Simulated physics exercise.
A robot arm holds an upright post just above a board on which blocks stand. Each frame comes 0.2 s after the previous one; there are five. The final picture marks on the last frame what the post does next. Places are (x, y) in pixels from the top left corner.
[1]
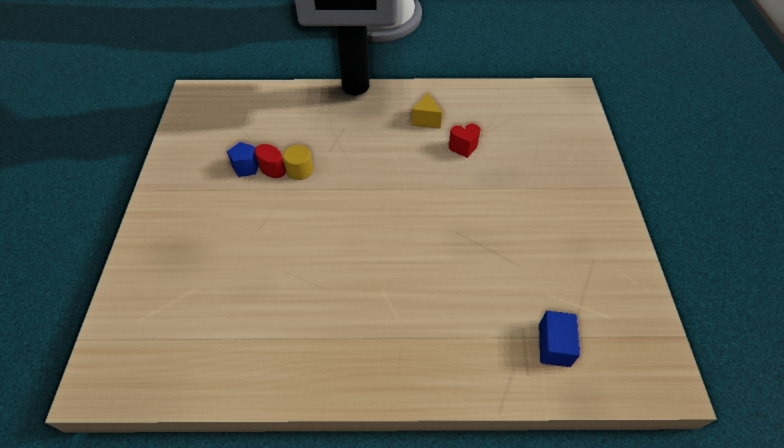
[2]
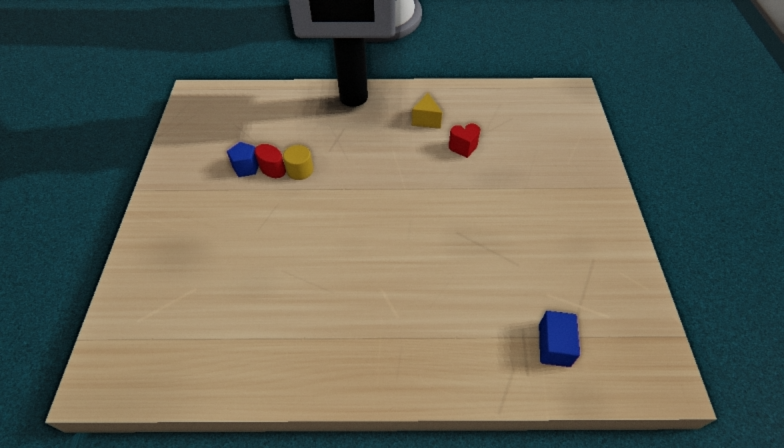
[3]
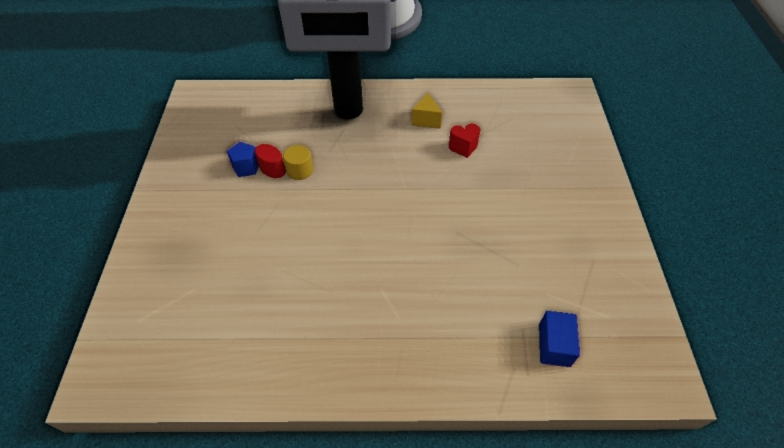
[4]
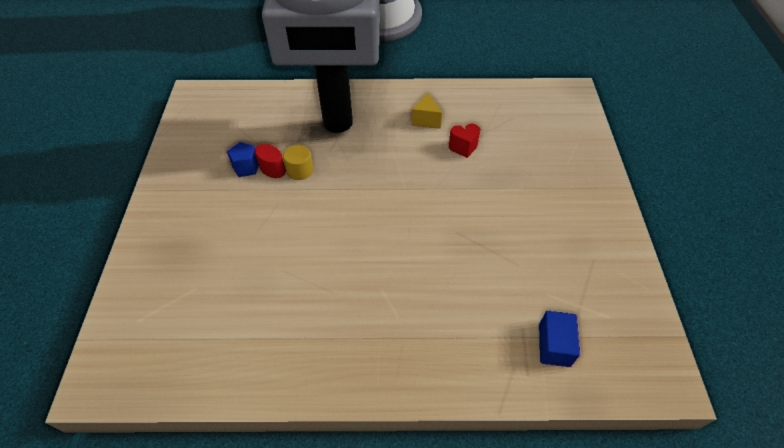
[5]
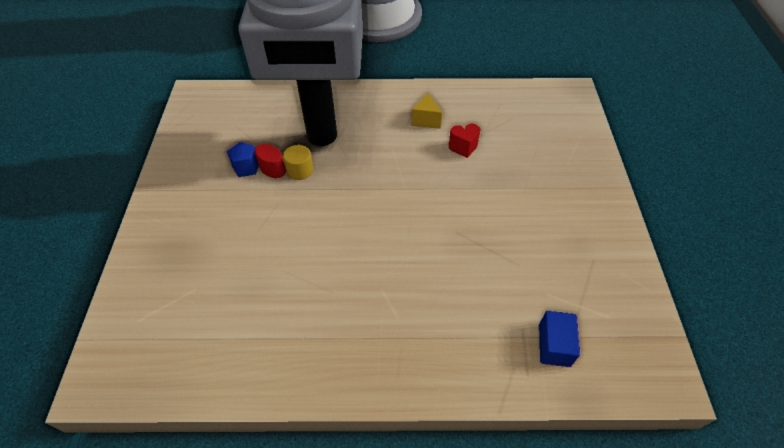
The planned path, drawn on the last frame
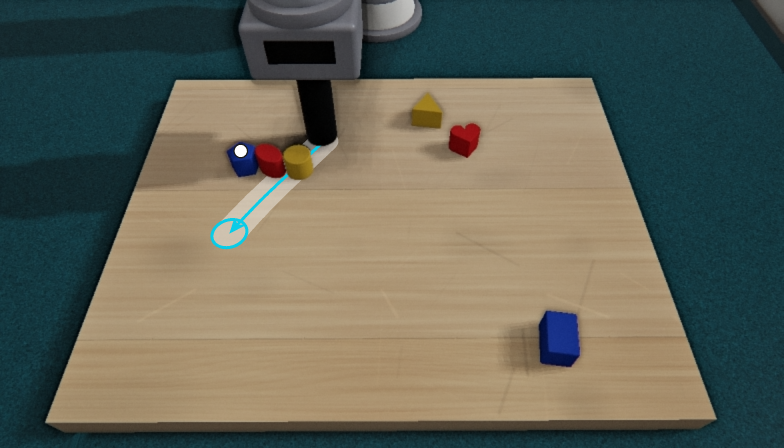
A pale wooden board lies on a dark teal surface, seen from above and in front by a still camera. A blue five-sided block, a red rounded block and a yellow round one sit together at upper left, with a yellow triangle and red heart right of centre and a blue block lower right. A robot arm's black post moves from the far edge toward the viewer and left, nearing the yellow round block, while the blocks stay still.
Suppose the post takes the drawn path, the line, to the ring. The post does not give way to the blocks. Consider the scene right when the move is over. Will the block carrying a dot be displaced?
Yes, I think so.
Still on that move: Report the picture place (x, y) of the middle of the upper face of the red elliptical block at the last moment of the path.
The point I'd pick in the picture is (241, 166).
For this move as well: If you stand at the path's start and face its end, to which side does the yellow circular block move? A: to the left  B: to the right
A - to the left.
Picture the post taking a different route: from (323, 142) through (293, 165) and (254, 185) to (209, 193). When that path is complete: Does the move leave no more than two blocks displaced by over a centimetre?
In short: No.
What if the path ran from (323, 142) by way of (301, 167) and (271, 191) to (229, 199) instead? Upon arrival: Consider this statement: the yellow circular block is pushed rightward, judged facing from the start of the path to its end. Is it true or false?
That is false.
The drawn path runs from (323, 142) through (294, 169) and (262, 199) to (229, 233); the dot is on the blue five-sided block.
On the path given first. One third of the way, post at (292, 164); red elliptical block at (262, 155), turned 30° clockwise; yellow circular block at (282, 176).
Two thirds of the way, post at (260, 194); blue five-sided block at (231, 150), turned 20° clockwise; red elliptical block at (241, 166), turned 105° clockwise; yellow circular block at (269, 205).
At the end, post at (227, 228); blue five-sided block at (231, 150), turned 20° clockwise; red elliptical block at (241, 166), turned 105° clockwise; yellow circular block at (266, 212).
